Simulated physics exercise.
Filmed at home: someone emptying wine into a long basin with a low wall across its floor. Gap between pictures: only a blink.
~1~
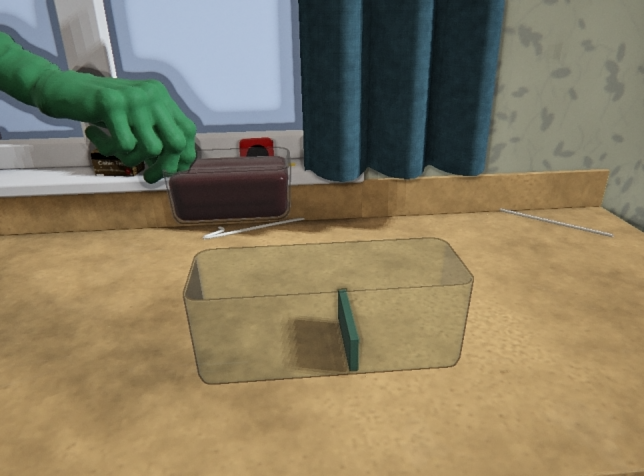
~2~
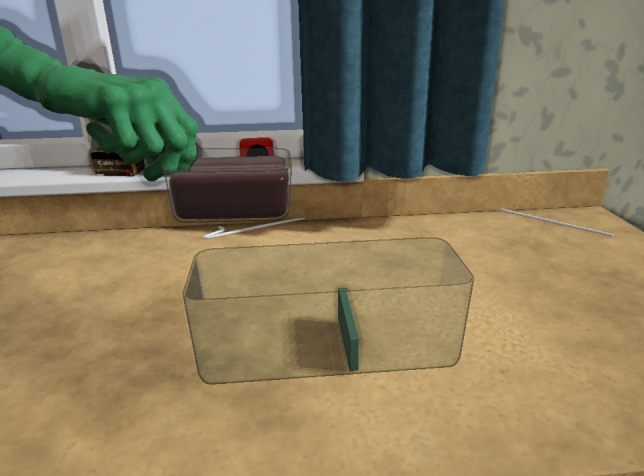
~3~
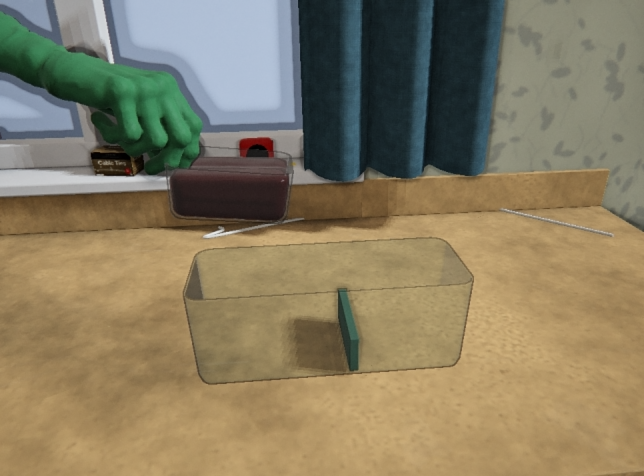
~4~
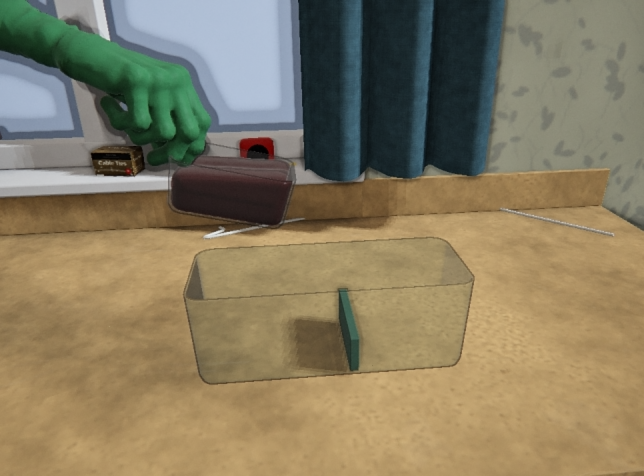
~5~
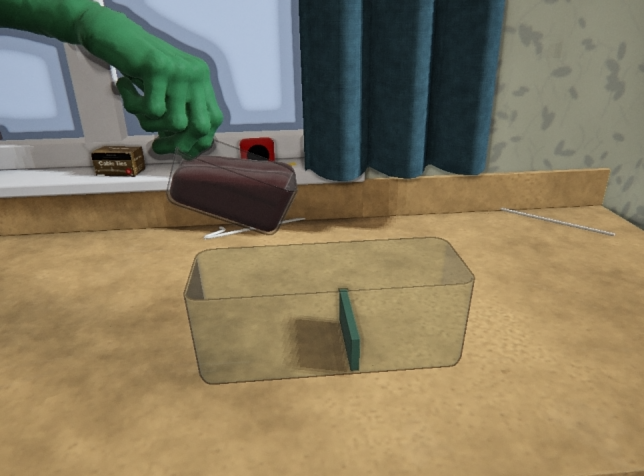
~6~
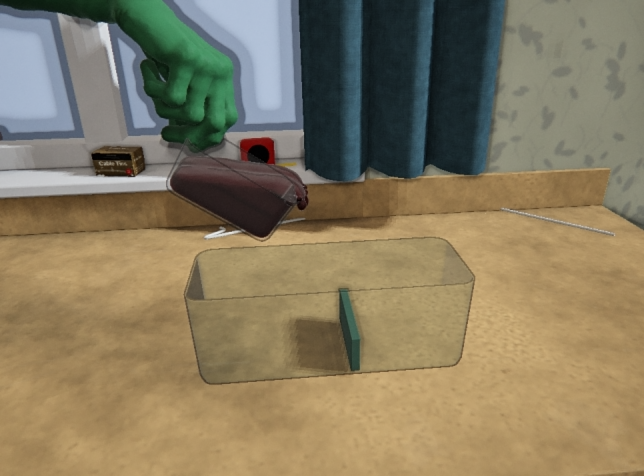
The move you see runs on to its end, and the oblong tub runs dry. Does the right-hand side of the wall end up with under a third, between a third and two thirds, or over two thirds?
It ends up with under a third.
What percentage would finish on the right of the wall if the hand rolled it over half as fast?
Some 50 per cent.
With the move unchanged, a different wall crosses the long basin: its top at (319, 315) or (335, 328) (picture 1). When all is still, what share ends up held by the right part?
It would come to roughly 70 per cent the first time and roughly 50 per cent the second.
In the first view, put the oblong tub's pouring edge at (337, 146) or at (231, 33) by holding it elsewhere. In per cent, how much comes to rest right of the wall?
It would come to near 75 per cent, and then near 5 per cent.
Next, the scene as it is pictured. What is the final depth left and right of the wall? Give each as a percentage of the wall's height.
About 30 on the left and about 20 on the right.
A moment on, the oblong tub is tipped right over and 9 per cent is still to pour, 42 is left of the wall and 20 right of it.
Next, the oblong tub is tipped right over and 1 per cent is still to pour, 69 is left of the wall and 25 right of it.
Then the oblong tub is tipped right over and 0 per cent is still to pour, 69 is left of the wall and 25 right of it.
Later the oblong tub is tipped right over and 0 per cent is still to pour, 69 is left of the wall and 25 right of it.
Finally, 69 per cent lies left of the wall, 25 right of it and 6 outside.
